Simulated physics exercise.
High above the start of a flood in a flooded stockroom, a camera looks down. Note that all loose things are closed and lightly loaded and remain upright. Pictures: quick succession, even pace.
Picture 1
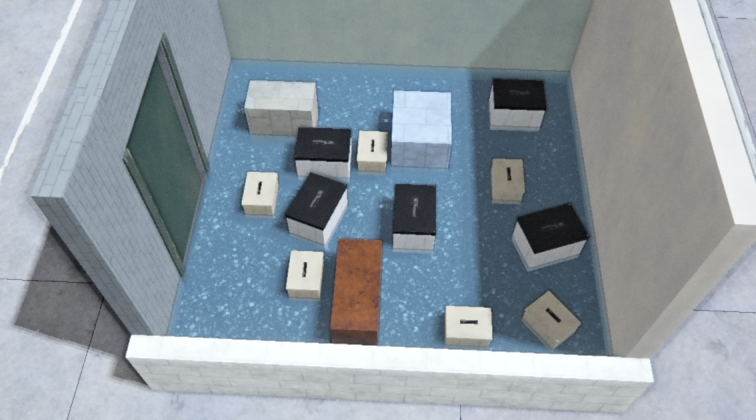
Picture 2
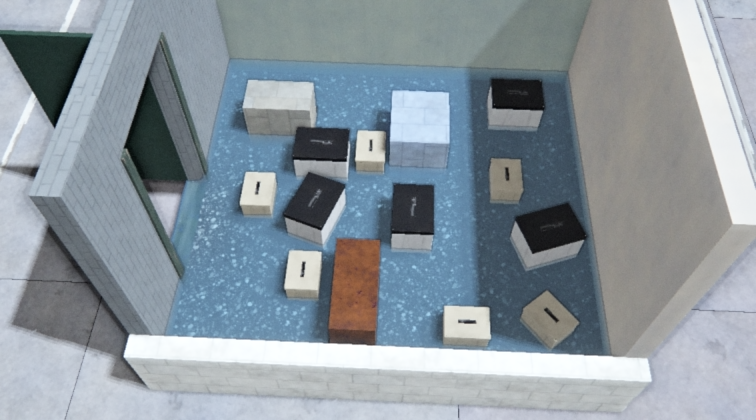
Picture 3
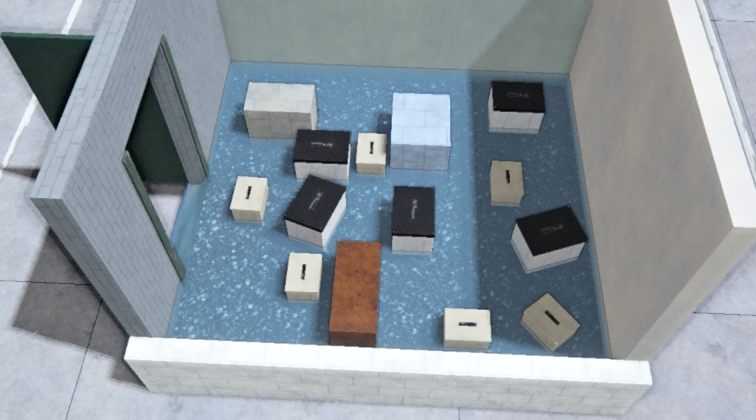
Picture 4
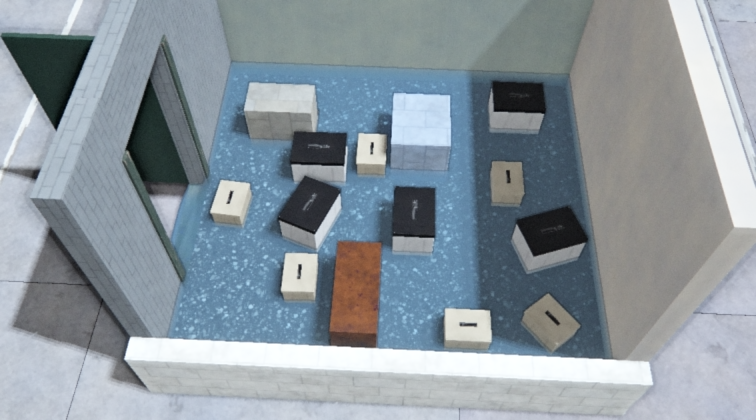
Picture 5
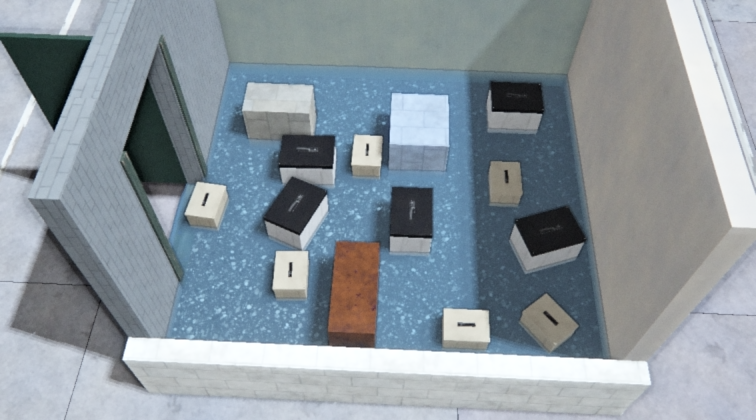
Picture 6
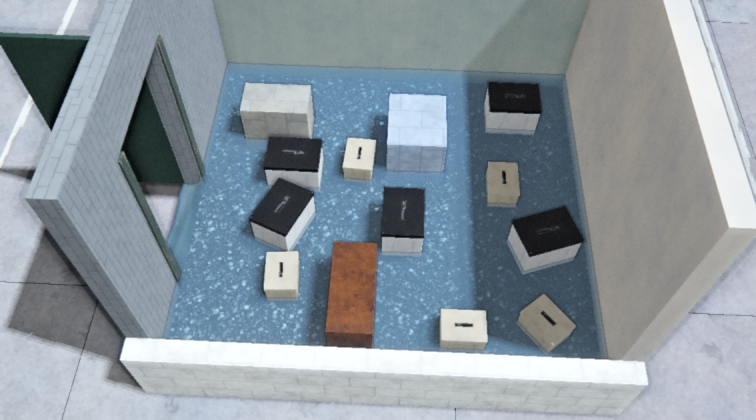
In a flooded stockroom seen from above, a green door on the left swung open, then a small pale box drifted left and out through the doorway while several nearby boxes slid slightly left.
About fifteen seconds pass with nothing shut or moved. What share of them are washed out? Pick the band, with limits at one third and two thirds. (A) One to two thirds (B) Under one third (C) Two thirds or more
Option A: One to two thirds.
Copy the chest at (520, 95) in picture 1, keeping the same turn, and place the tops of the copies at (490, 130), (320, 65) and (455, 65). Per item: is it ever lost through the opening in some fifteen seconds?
In sequence: Never exits, never exits, never exits.
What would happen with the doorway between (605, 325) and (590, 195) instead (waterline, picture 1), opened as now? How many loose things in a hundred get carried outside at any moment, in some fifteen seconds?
Close to 90 %, I think.
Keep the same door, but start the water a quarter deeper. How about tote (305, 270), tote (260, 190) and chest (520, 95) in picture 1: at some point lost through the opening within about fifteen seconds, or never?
First flushed away, then flushed away, then never leaves.
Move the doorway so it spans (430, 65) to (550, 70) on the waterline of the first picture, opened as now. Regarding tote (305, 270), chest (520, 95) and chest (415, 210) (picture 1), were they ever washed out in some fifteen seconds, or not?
Object one: Remains; object two: Leaves; object three: Leaves.
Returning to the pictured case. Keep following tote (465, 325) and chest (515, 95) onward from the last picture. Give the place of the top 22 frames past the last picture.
About (405, 314) and (466, 93).
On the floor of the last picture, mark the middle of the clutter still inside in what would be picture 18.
I'd put it at roughly (392, 252).
A moment on, 1 of 11 are out; 10 afloat.
Next, 4 of 11 are out; 7 afloat.
Later, 6 of 11 are out; 5 afloat.
In the end, 6 of 11 are out; 5 afloat.
